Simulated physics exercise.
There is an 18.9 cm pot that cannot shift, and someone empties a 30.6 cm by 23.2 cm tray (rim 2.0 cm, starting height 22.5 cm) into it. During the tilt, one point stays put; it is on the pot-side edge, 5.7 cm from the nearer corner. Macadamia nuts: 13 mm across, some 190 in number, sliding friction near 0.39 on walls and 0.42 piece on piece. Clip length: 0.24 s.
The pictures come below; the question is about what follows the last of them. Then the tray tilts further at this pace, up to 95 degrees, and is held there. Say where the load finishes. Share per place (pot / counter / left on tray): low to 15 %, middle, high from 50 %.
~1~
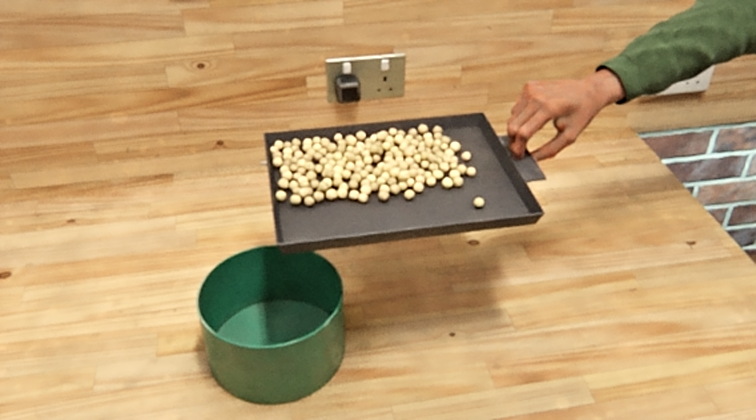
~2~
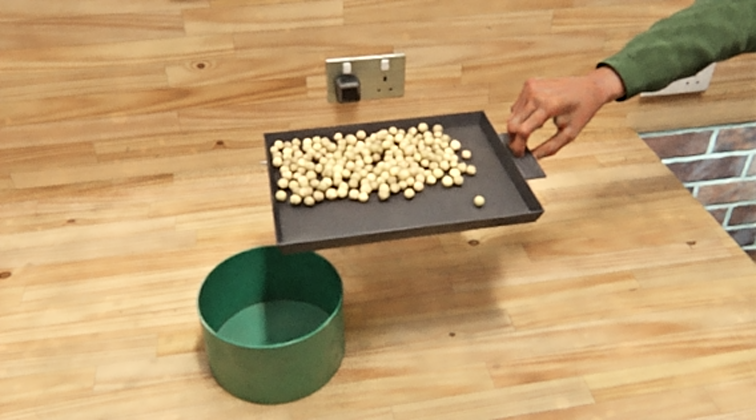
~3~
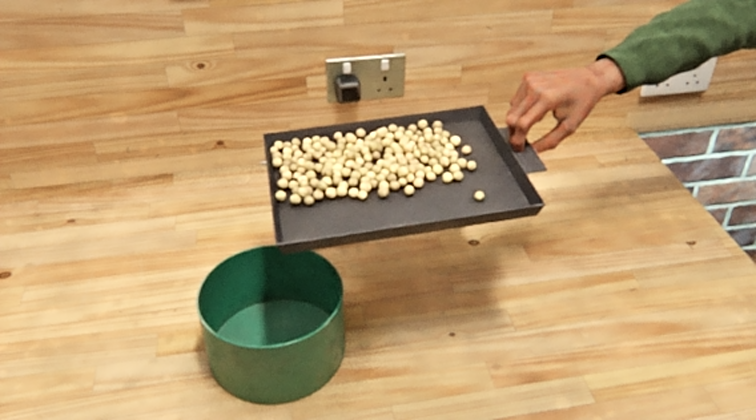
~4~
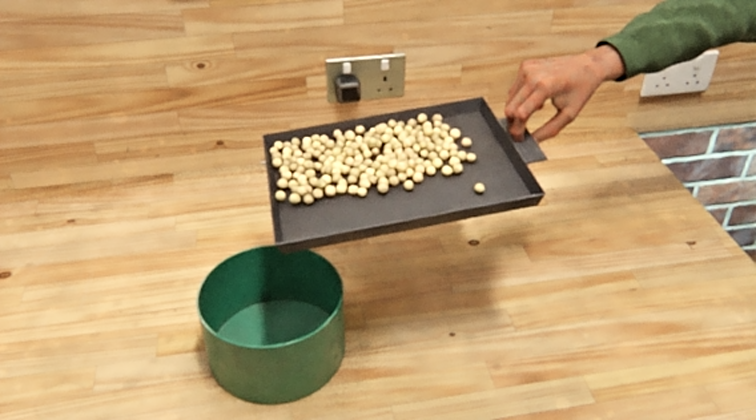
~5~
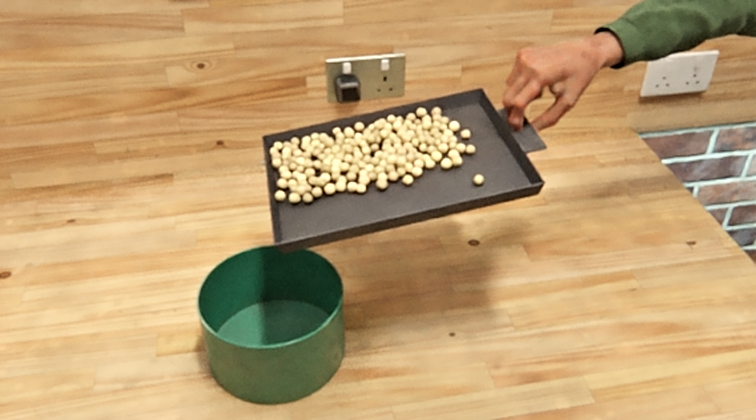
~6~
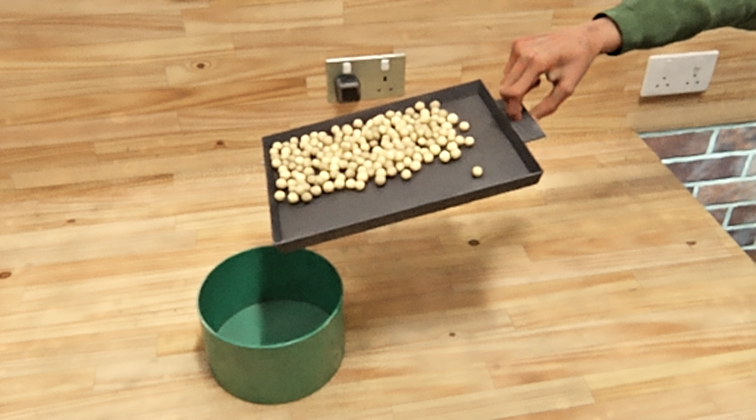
Shares - pot: Middle, counter: High, tray: Low.
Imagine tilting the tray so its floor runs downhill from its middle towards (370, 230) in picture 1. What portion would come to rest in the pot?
Estimate: Some 50 per cent.
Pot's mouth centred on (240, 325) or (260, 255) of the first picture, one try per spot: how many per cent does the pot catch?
20 % and 75 %.
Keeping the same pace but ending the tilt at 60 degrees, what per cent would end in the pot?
It would land at about 10 percent.
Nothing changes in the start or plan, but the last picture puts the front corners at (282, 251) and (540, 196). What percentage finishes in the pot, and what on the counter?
The pot gets 50 and the counter 50.
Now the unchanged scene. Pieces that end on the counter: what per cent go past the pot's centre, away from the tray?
70 %.
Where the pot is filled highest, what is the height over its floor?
It stands at some 2.0 cm.
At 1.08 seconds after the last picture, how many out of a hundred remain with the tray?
Close to 60 in a hundred parts of the load.
Then, 0.65 s after the last picture, tilt 51 degrees; the tray holds 100 %, the pot 0 %.
Then, 1.08 s after the last picture, tilt 77 degrees; the tray holds 60 %, the pot 5 %.
Then, 1.59 s after the last picture, tilt 95 degrees; the tray holds 0 %, the pot 35 %.
In the end, pot 35 %, counter 65 %, tray 0 %.
